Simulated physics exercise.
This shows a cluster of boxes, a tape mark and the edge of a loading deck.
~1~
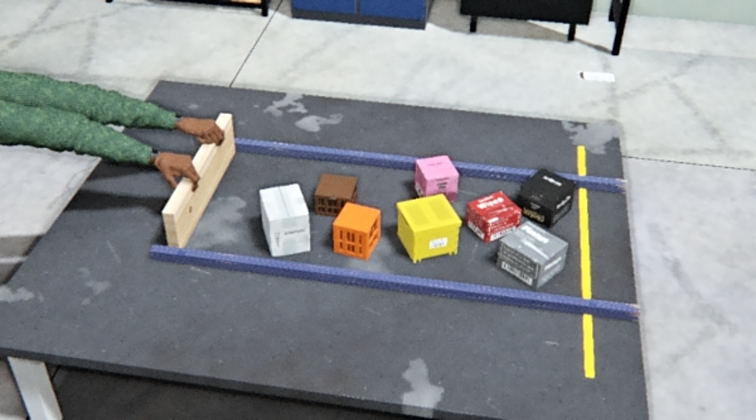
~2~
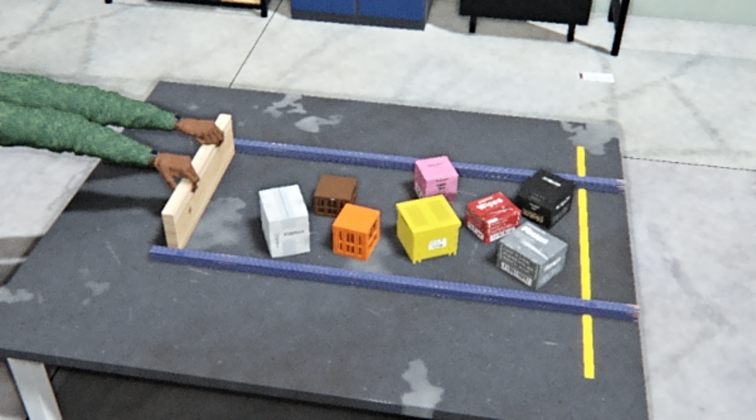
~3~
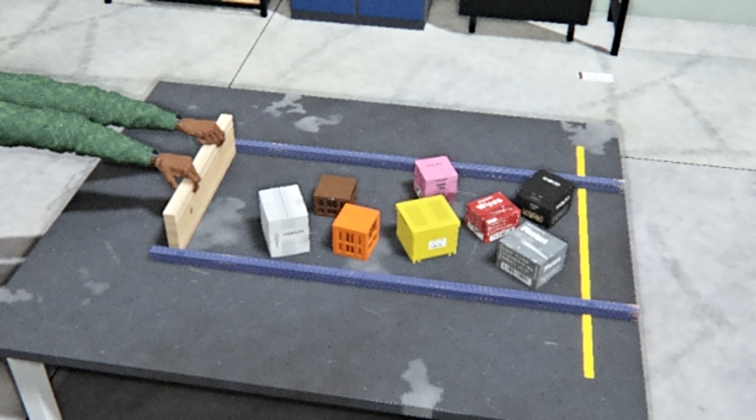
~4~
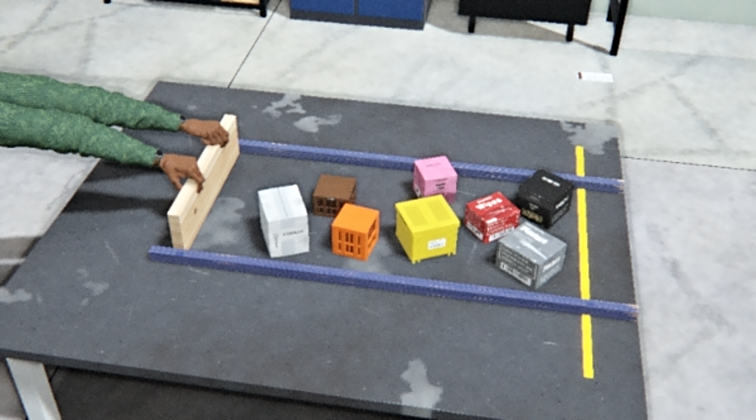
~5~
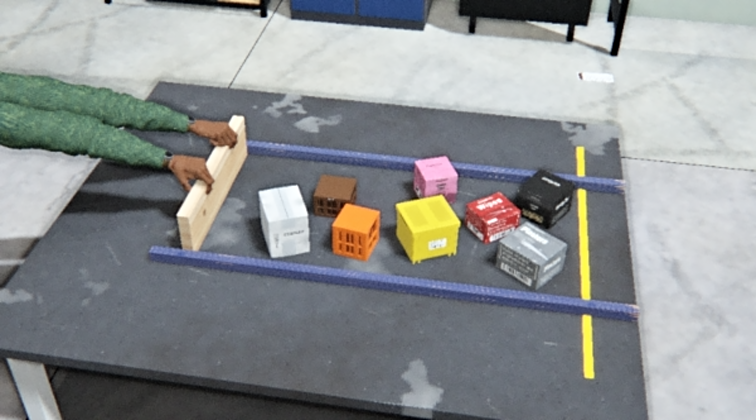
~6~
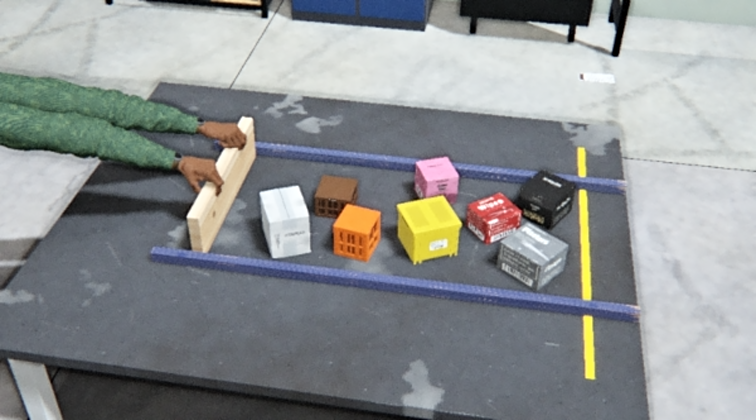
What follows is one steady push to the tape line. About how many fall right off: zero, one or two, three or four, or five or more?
As it turns out, the number that fall off is five or more.
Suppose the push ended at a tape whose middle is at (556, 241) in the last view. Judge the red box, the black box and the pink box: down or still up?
The red box does not fall; the black box holds on; the pink box remains up.
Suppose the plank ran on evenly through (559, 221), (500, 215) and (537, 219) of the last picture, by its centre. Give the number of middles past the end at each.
The counts: 1, 0 and 1.
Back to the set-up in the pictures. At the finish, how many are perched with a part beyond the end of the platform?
That would be 0.
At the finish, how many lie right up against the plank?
It touches 3.
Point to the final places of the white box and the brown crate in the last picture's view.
First (612, 275), then (605, 227).
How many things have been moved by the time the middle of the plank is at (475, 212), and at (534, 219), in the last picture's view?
By then 8, and 8.
Soon after, none off yet; black box at rest near (546, 200); grey box at rest near (532, 256); red box at rest near (494, 218).
After that, none off yet; black box at rest near (549, 198); grey box at rest near (533, 256); red box displaced a little near (512, 214).
And then, none off yet; black box displaced about its own width near (587, 192); grey box displaced well along near (618, 264); red box displaced well along near (575, 218).
In the end, the number that fall off is five or more; gone, orange crate, yellow tote, red box, grey box and black box.
